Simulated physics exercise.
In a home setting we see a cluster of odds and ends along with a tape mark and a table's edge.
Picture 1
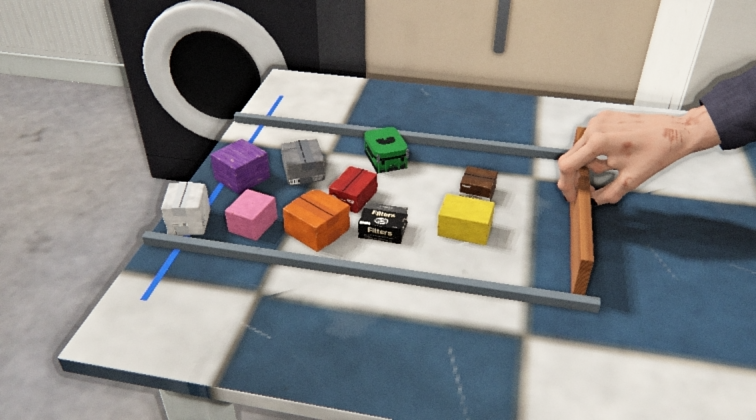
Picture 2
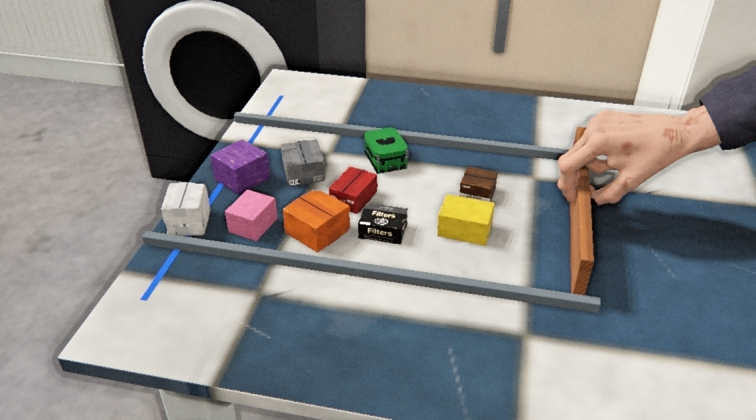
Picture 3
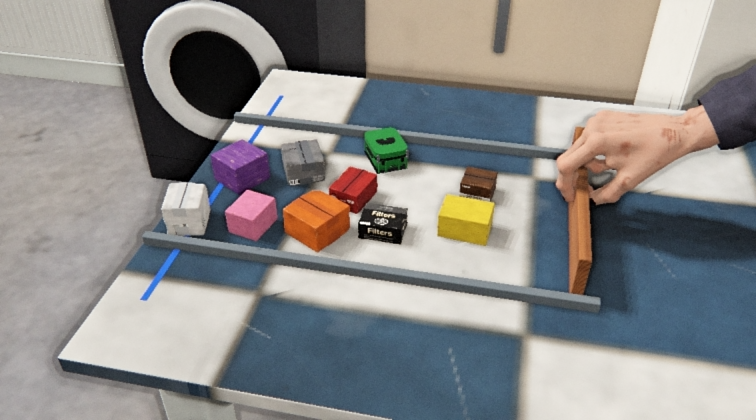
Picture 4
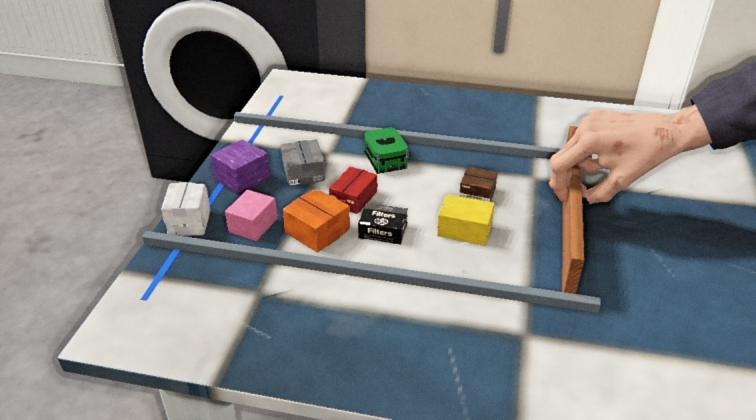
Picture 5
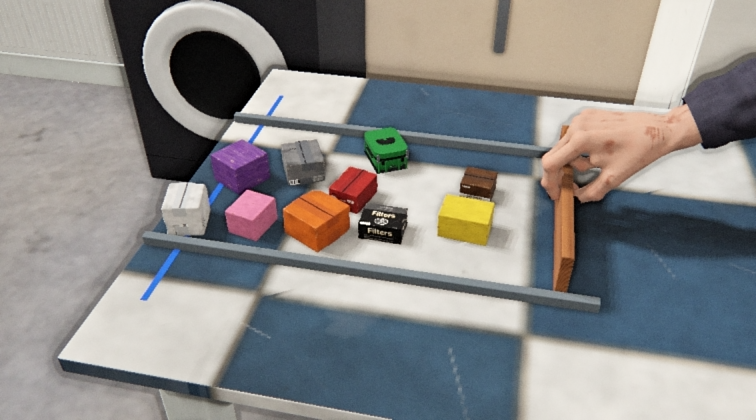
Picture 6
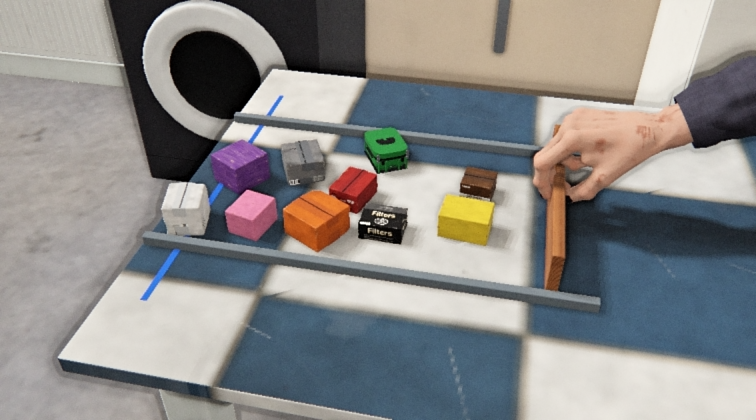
On a blue and white checked tabletop between two grey rails, small coloured boxes and blocks sit scattered near a strip of blue tape. A hand at the right holds an upright wooden board still at first, then slides it a short way left, while the boxes stay put.
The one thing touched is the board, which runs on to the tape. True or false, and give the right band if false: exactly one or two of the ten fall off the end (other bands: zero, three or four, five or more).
False, five or more fall off.
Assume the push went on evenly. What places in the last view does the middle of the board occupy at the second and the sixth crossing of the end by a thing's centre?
The middle is near (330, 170) first and near (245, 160) after.
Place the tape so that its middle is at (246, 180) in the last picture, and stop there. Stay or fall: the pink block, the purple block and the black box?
Pink block goes off, purple block goes off, black box goes off.
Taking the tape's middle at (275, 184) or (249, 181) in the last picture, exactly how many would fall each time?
First try 4, second try 5.
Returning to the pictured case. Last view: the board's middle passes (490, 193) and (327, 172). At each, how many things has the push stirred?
By then 2, and 10.
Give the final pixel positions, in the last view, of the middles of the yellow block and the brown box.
Answer: First (190, 184), after that (221, 155).
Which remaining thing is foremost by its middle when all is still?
That'd be the yellow block, foremost of the lot.
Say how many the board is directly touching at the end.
It is in contact with 3.
Early on, none off yet; white box at rest near (187, 209); purple block at rest near (241, 167); pink block travelled a little near (239, 215).
Finally, the number that fall off is five or more; lost, black box, red box, orange box, grey box, pink block, purple block and white box.
